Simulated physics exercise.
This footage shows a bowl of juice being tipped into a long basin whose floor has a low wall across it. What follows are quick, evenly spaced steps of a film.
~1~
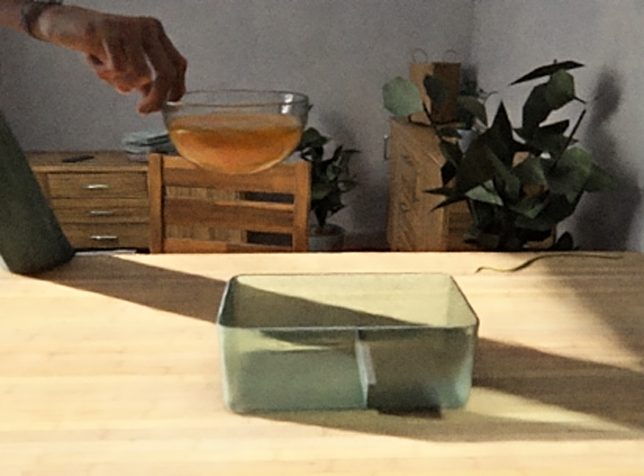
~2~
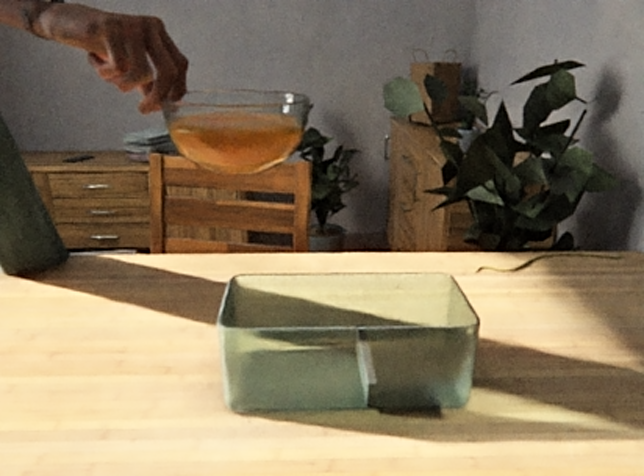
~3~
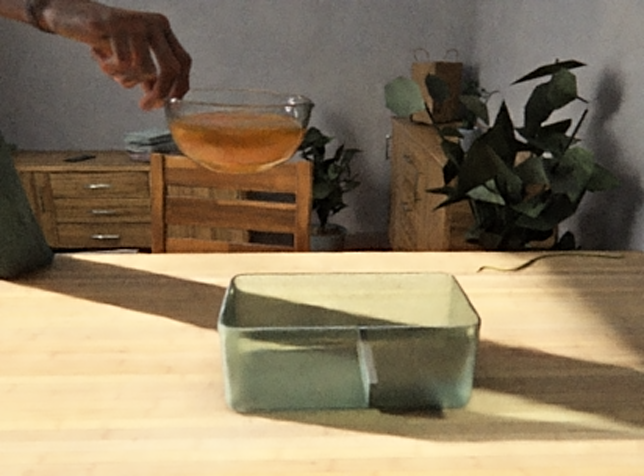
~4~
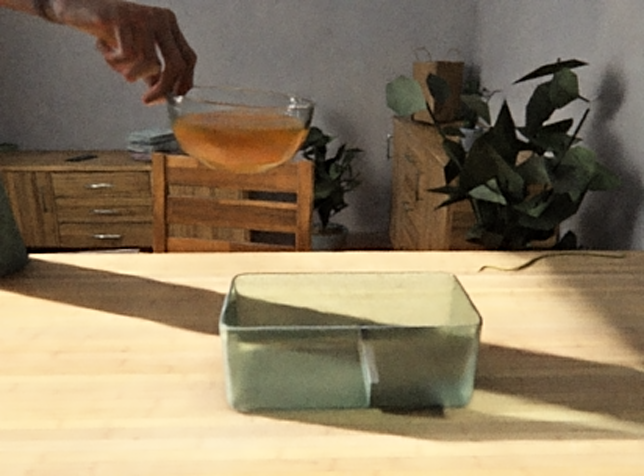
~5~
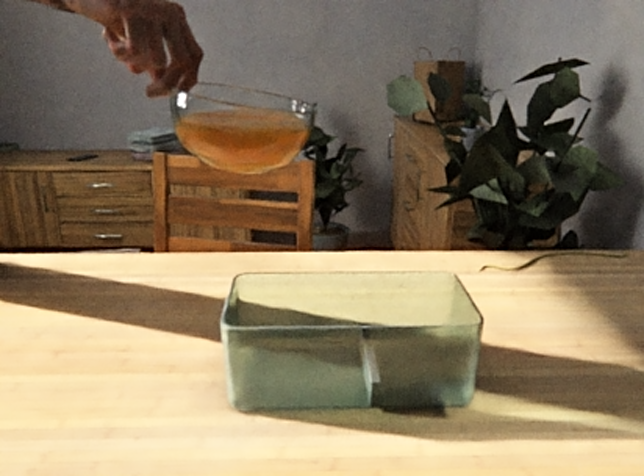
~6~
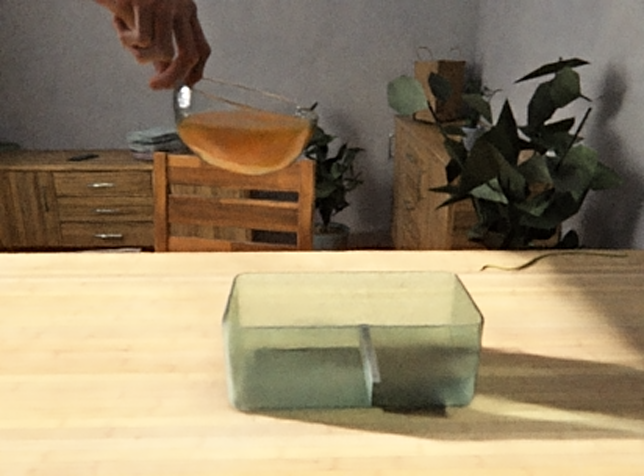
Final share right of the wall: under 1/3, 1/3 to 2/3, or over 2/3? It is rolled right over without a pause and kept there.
Midrange share.
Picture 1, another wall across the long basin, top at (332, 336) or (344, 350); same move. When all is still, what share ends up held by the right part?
About 80 % for the first and about 70 % for the second.
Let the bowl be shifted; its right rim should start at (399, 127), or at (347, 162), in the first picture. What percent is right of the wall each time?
You'd get 70 percent from the first and 65 percent from the second.
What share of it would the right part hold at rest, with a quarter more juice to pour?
Estimated share: Around 55 %.
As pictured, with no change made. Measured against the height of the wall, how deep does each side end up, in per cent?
Left near 40; right near 50.
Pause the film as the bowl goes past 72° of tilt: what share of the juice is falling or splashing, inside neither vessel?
It works out to about 45 percent.
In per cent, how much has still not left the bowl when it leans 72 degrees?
45 per cent or so.
A moment on, the bowl is tipped part way and 45 per cent is still to pour, 3 is left of the wall and 5 right of it.
Next, the bowl is tipped right over and 2 per cent is still to pour, 37 is left of the wall and 45 right of it.
Then the bowl is tipped right over and 0 per cent is still to pour, 53 is left of the wall and 45 right of it.
Later the bowl is tipped right over and 0 per cent is still to pour, 52 is left of the wall and 46 right of it.
Finally, 52 per cent lies left of the wall, 46 right of it and 2 outside.
